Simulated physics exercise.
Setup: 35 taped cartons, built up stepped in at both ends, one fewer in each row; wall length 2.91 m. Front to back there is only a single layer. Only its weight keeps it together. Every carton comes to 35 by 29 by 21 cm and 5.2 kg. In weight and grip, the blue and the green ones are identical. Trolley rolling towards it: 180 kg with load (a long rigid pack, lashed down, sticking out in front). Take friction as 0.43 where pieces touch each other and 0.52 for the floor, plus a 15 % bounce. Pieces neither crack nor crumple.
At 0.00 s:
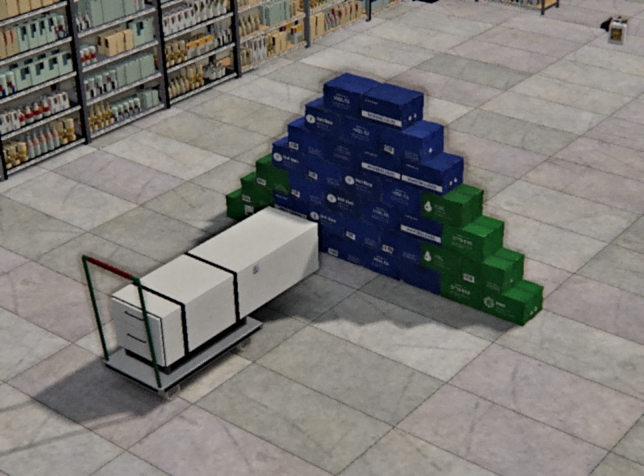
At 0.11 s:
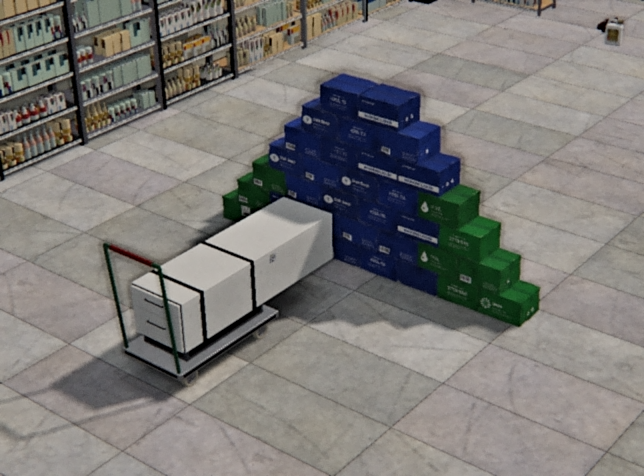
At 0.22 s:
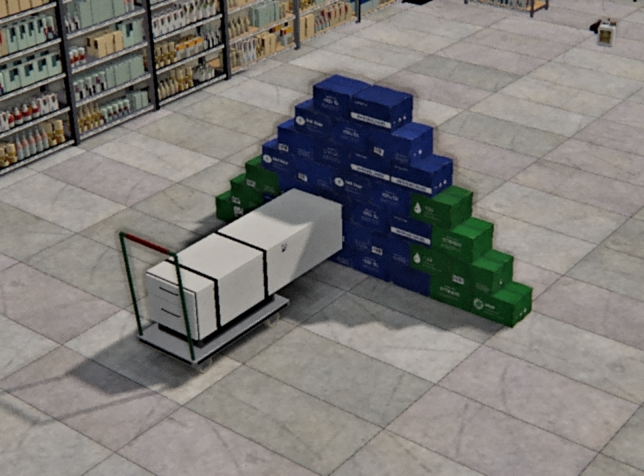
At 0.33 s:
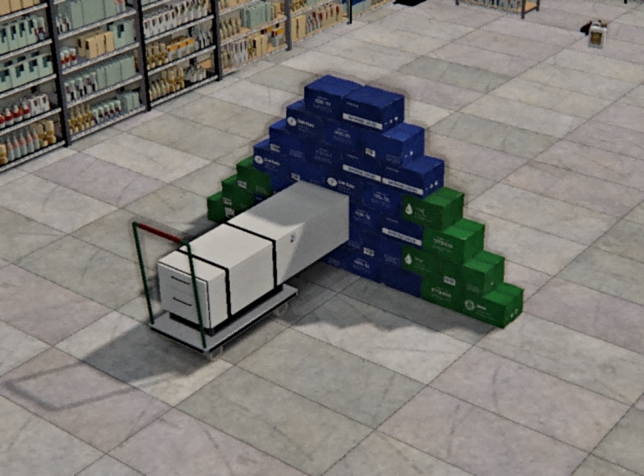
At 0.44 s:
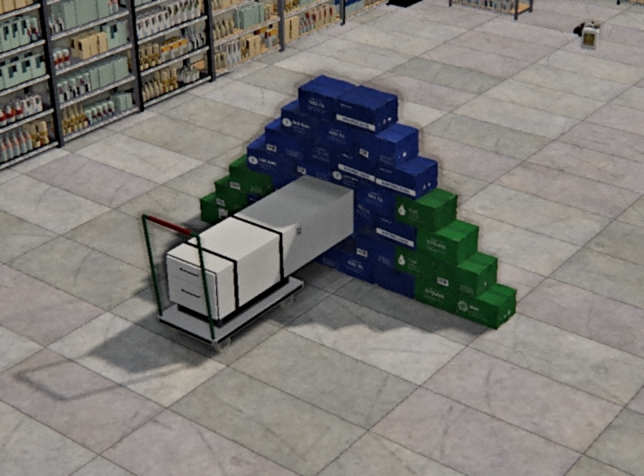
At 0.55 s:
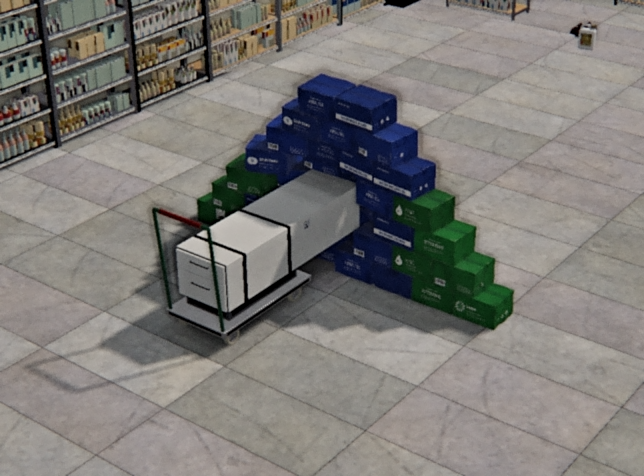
The clip shows a trolley carrying a long pale pack strapped on top, rolling toward a stepped wall of blue and green cartons in an aisle; the pack's front end reaches the wall and pushes in, shifting some cartons slightly.
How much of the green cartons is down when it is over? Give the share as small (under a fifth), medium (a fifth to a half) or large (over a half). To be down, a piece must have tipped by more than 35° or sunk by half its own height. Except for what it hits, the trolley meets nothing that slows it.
The share is small.
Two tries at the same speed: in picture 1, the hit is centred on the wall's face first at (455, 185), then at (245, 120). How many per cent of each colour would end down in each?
First try then second: Green 10 and 0, blue 0 and 0 per cent.
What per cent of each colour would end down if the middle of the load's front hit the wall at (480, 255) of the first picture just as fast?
The green ones would be 30 per cent down and the blue ones 0 per cent.
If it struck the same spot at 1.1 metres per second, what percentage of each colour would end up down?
Share down, in per cent: Green 0, blue 70.
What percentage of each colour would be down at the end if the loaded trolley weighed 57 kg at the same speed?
Share down - green: 0; blue: 0 (per cent).
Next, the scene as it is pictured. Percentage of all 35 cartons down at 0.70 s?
By then 5 %.
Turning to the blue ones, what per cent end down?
The blue group ends with 60% down.
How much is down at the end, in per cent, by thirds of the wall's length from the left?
Left 30, middle 80, right 0 per cent.
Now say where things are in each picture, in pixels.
In the first frame (places mark the middle of the side facing us; the camera pans a little), load (313, 241) 59 cm short of the wall; top green carton (441, 210); top blue carton (381, 113); nothing disturbed.
Load (327, 230) 38 cm short of the wall; top green carton (438, 211), in the second frame.
Load (337, 221) 17 cm short of the wall; top green carton (431, 212), in the third frame.
Load (344, 212) 23 mm into the wall's line; top green carton (422, 213); 6 disturbed, none down, in the fourth frame.
Load (349, 206) 17 cm into the wall's line; top green carton (415, 214); top blue carton (355, 117) leaning 3°; steepest lean 4°, the carton at (265, 163); 17 disturbed, none down, in the fifth frame.
Load (355, 200) 30 cm into the wall's line; top green carton (411, 215); top blue carton (353, 116) leaning 3°; 19 disturbed, none down, in the sixth frame.
After 0.70 s, load 45 cm past the wall's line, still rolling; none of the 10 green cartons down (2 of 35 in all colours); top green carton shifted 19 mm; top blue carton shifted 7 cm.
After 1.04 s, load 72 cm past the wall's line, still rolling; none of the 10 green cartons down (9 of 35 in all colours); top green carton shifted 8 cm; top blue carton leaning 9°.
After 1.42 s, load 81 cm past the wall's line, stopped; none of the 10 green cartons down (15 of 35 in all colours); top green carton shifted 8 cm; top blue carton leaning 50°, 19 cm lower.
After 2.66 s, load 81 cm past the wall's line, stopped; none of the 10 green cartons down (16 of 35 in all colours); top green carton shifted 9 cm; top blue carton on its side.
At rest (4.1 s), load 81 cm past the wall's line, stopped; none of the 10 green cartons down (16 of 35 in all colours); top green carton shifted 9 cm; top blue carton upside down. That is 0 per cent. As the last picture would show them, middles, top green carton near (417, 211), top blue carton near (302, 196).
